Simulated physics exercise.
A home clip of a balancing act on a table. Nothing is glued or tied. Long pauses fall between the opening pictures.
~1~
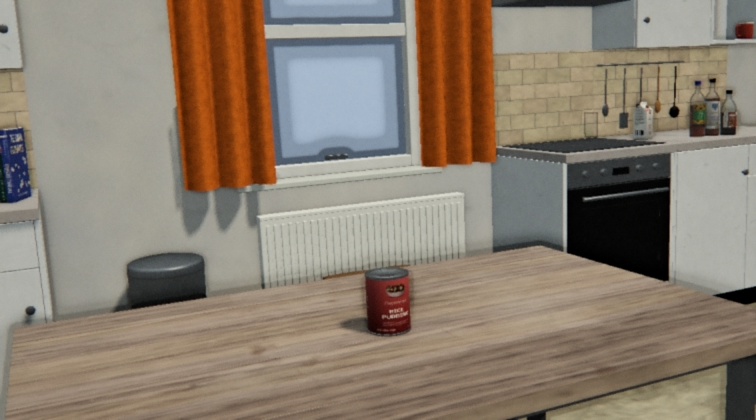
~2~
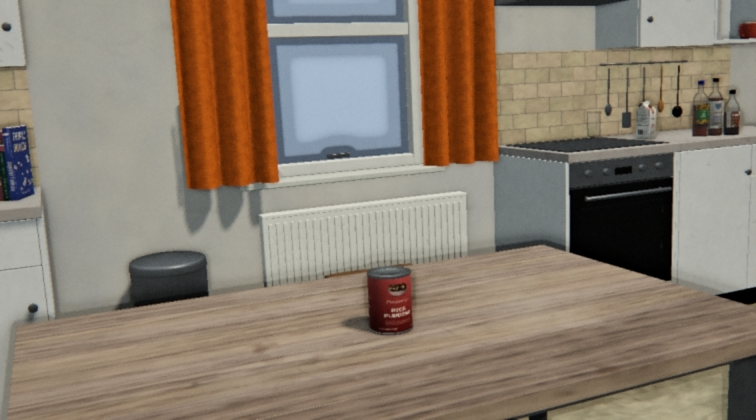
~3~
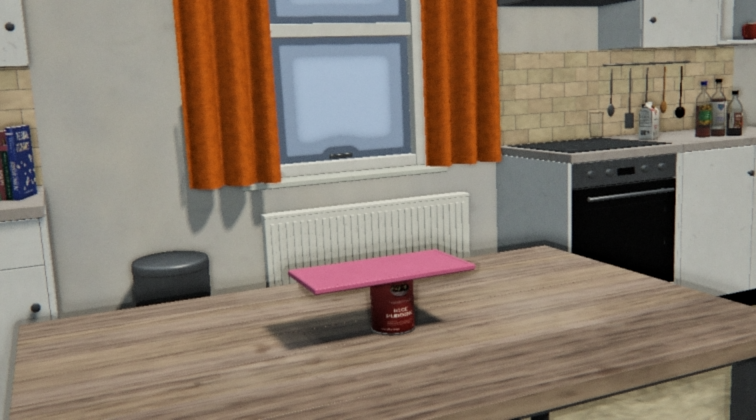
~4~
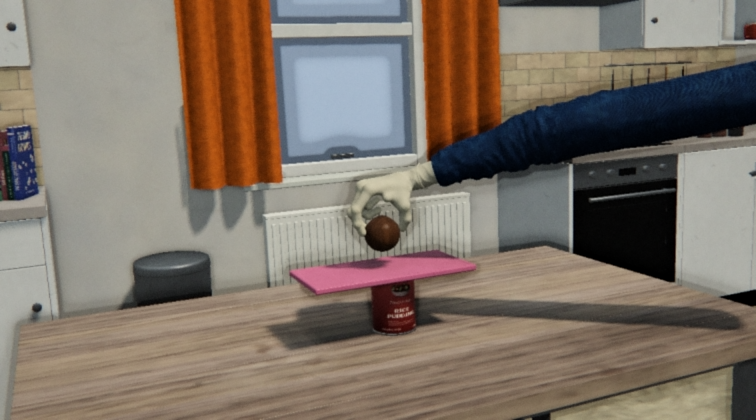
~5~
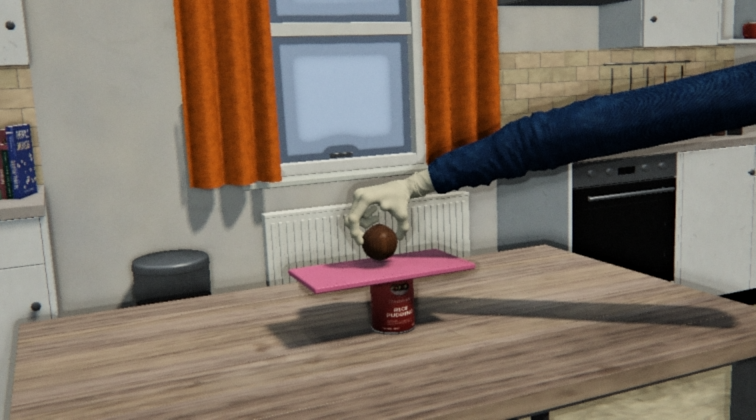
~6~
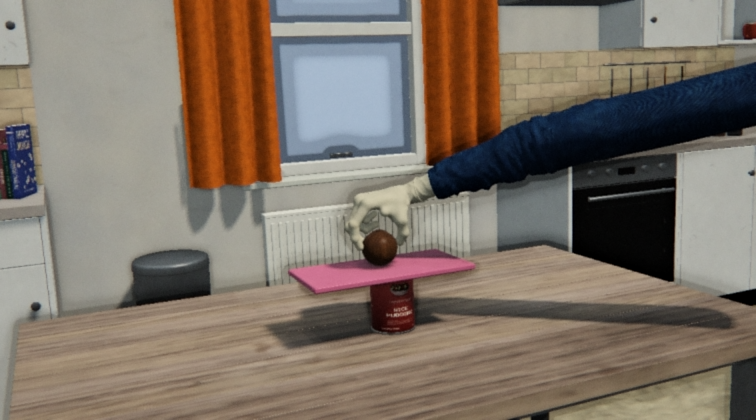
In a kitchen with orange curtains, a window and a white radiator, seen from slightly above across a wooden table, the view stays almost still, shifting only very slightly. A red tin stands near the middle of the table, with a dark bin behind to the left and an oven to the right. A pink board appears across the tin, then a pale-gloved hand in a blue sleeve reaches from the right and lowers a brown ball-shaped object onto it.
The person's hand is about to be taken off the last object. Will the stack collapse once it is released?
No, it stays standing.
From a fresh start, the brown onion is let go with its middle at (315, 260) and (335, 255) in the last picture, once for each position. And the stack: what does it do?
Try one: The stack collapses; try two: The stack collapses.
Then, 0.50 s on from there, no change.
Then, 1.30 s on from there, brown onion resting near (380, 248).
In the end, all 3 unmoved. At the end, from the last picture's camera, brown onion near (379, 248). The stack stays up.
